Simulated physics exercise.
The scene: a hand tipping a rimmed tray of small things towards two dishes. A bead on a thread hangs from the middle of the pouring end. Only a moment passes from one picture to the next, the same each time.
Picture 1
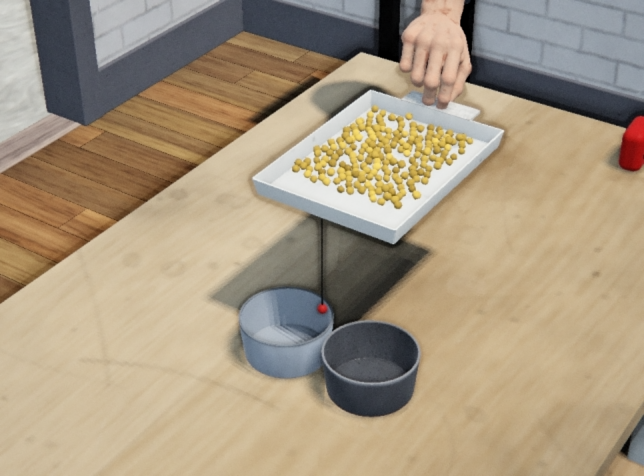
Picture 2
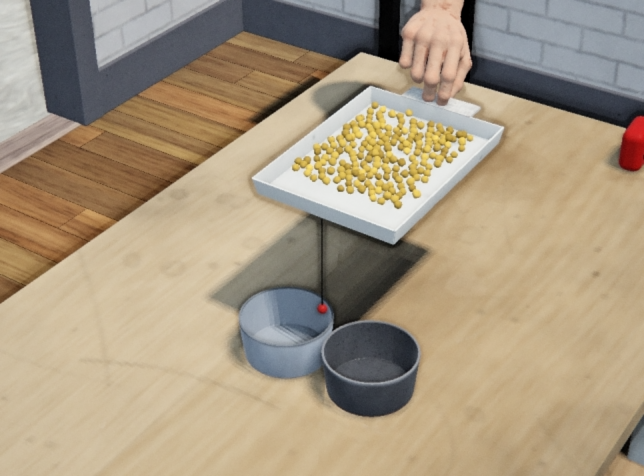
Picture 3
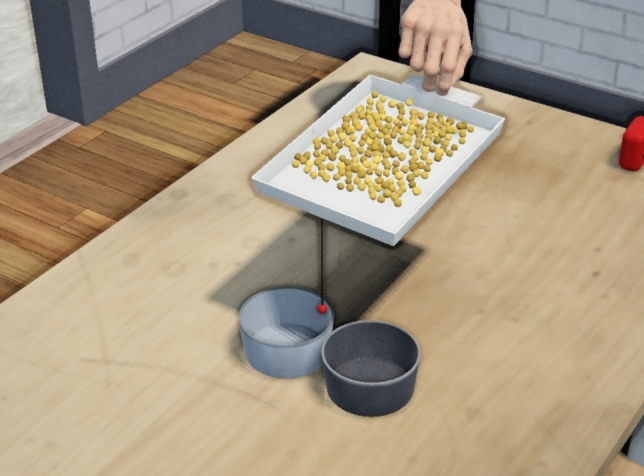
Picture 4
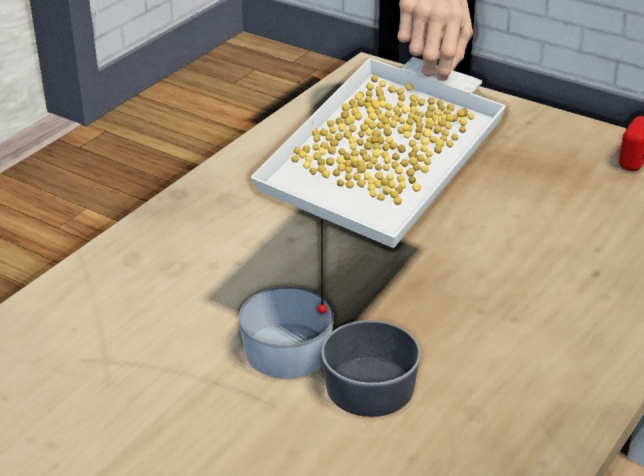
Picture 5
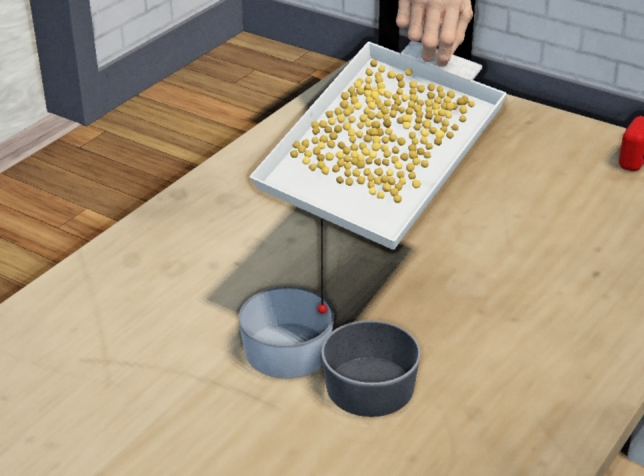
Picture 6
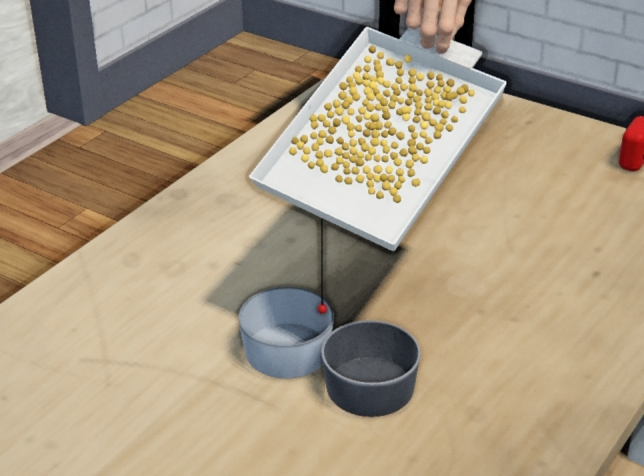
A hand gradually tilts a white tray of small yellow balls above two round dishes.
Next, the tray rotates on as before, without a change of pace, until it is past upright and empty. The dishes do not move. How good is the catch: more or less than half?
Caught overall: Over half.
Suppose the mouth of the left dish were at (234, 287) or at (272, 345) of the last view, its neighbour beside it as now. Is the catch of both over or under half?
The first try: Under half. The second: More than half.
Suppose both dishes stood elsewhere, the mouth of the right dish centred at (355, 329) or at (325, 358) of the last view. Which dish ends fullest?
One: The right one. Two: The dish on the right.
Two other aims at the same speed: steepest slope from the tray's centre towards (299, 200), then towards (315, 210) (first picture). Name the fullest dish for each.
One: The left-hand dish. Two: The left-hand dish.
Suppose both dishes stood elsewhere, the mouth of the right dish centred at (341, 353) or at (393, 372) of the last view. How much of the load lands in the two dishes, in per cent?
About 70 and 80 per cent.
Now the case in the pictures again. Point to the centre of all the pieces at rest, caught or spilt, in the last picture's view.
Close to (353, 392).
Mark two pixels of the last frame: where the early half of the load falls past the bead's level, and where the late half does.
Early half (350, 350), late half (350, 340).
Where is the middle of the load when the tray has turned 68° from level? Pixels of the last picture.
Close to (357, 208).
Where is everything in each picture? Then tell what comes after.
In the first frame, corners of the pouring end at (258, 178) and (394, 227), level; middle of the load at (389, 157), puffed corn balls; left dish at (259, 356); right dish at (345, 394); bead on its thread at (322, 309).
In the second frame, corners of the pouring end at (257, 178) and (394, 228), level; middle of the load at (389, 155).
In the third frame, corners of the pouring end at (257, 177) and (394, 230), tipped barely, lowest at the right corner; middle of the load at (389, 149).
In the fourth frame, corners of the pouring end at (256, 176) and (393, 233), tipped a little, lowest at the right corner; middle of the load at (389, 140).
In the fifth frame, corners of the pouring end at (255, 176) and (393, 237), tipped clearly, lowest at the right corner; middle of the load at (389, 131).
In the sixth frame, corners of the pouring end at (254, 175) and (392, 240), tipped clearly, lowest at the right corner; middle of the load at (388, 125); left dish at (259, 356); right dish at (345, 394).
Soon after the last picture, tray tipped steeply; nearly all on the tray; a small part in the air.
A little later, tray tipped past a quarter turn; about two thirds on the tray; a small part in the right dish; a stray few in the left dish; a small part outside both; a small part in the air.
Later still, tray tipped past a quarter turn; about two thirds in the right dish; a stray few in the left dish; about a third outside both.
At rest, tray tipped past a quarter turn; about two thirds in the right dish; a stray few in the left dish; about a third outside both.
